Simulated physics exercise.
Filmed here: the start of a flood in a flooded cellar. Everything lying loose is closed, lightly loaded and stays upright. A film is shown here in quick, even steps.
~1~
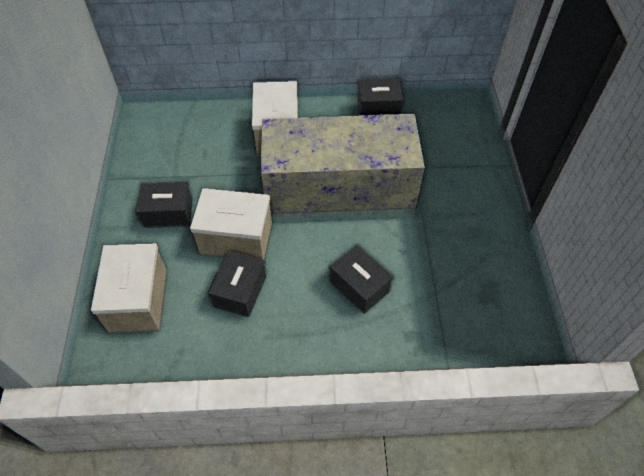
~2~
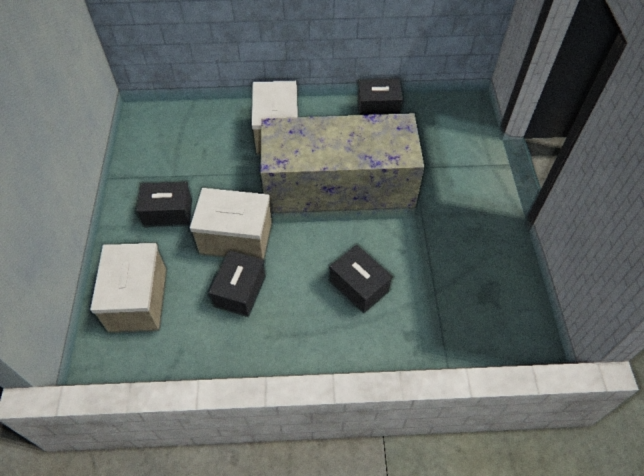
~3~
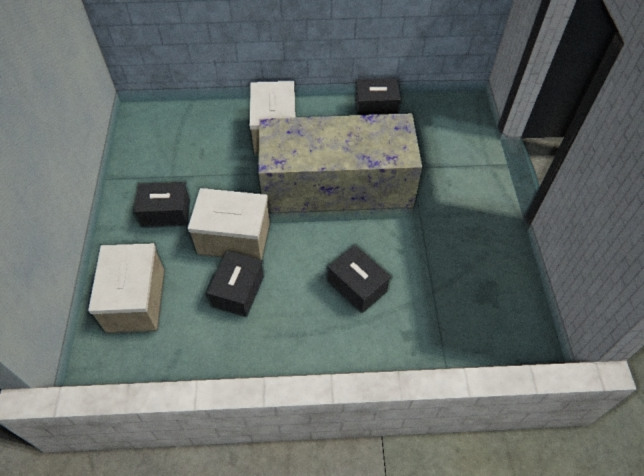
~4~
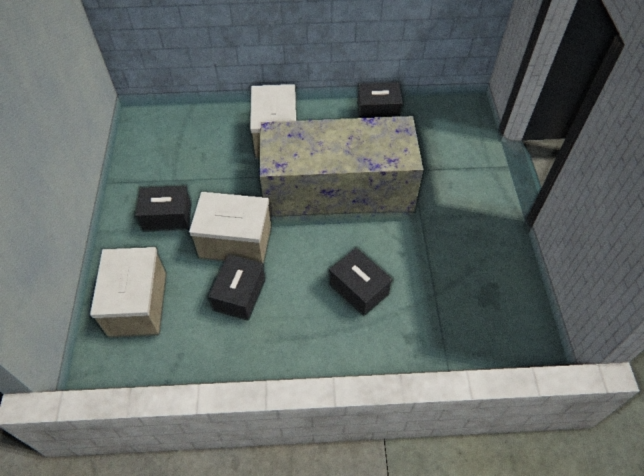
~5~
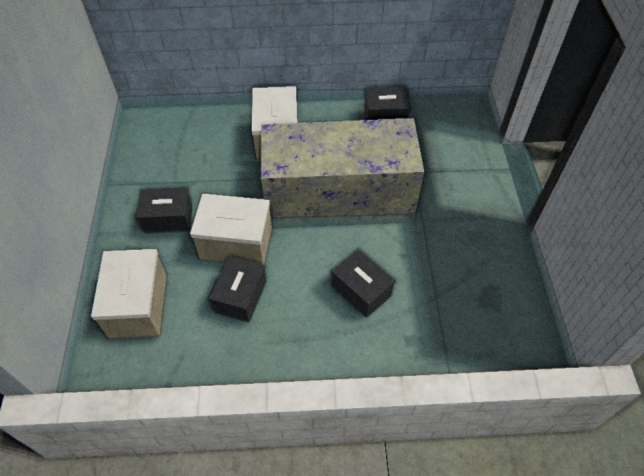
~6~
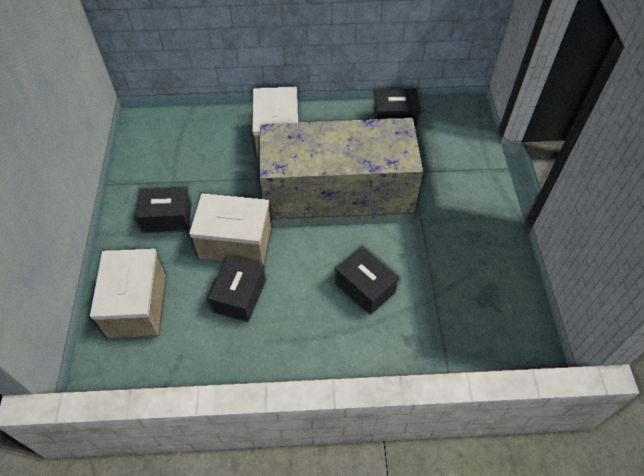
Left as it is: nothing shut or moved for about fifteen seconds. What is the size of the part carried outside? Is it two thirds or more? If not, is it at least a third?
The amount is a third up to two thirds.
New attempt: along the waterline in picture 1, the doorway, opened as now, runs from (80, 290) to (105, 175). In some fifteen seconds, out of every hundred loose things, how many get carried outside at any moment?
I'd put it near 90 per cent.
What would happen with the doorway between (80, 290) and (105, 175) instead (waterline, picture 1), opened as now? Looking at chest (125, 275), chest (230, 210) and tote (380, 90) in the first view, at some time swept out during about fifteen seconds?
In turn: Out, washed out, inside.
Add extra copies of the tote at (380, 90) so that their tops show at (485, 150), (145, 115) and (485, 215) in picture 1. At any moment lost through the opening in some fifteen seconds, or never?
Here's how it goes, in order: Gets out, then does not get out, then gets out.
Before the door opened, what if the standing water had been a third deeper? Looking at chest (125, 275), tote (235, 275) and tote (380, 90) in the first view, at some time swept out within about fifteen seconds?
Respectively: Remained / remained / exited.
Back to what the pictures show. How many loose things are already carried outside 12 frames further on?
That gives 1.
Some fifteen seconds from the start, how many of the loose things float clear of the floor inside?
My count is 4.
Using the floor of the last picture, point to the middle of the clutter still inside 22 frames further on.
The average sits close to (312, 237).
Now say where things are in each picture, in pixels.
A tote at (381, 90), afloat; a tote at (361, 272) floats; 0 of 7 have shifted, in the first picture.
A tote at (380, 90) floats; a tote at (361, 271), afloat; 0 of 7 have shifted, in the second picture.
A tote at (378, 90) floats; a tote at (359, 271) floats; 0 of 7 have shifted, in the third picture.
A tote at (380, 93) floats; a tote at (361, 274) floats; 0 of 7 have shifted, in the fourth picture.
A tote at (387, 98), afloat, close to its start; a tote at (363, 276), afloat; 1 of 7 have shifted, in the fifth picture.
A tote at (397, 100), afloat, close to its start; a tote at (367, 273) floats, close to its start; 2 of 7 have shifted, in the sixth picture.
A moment on, 0 of 7 are out; 7 afloat.
Next, 1 of 7 are out; 6 afloat.
Later, 2 of 7 are out; 5 afloat.
In the end, 3 of 7 are out; 4 afloat.
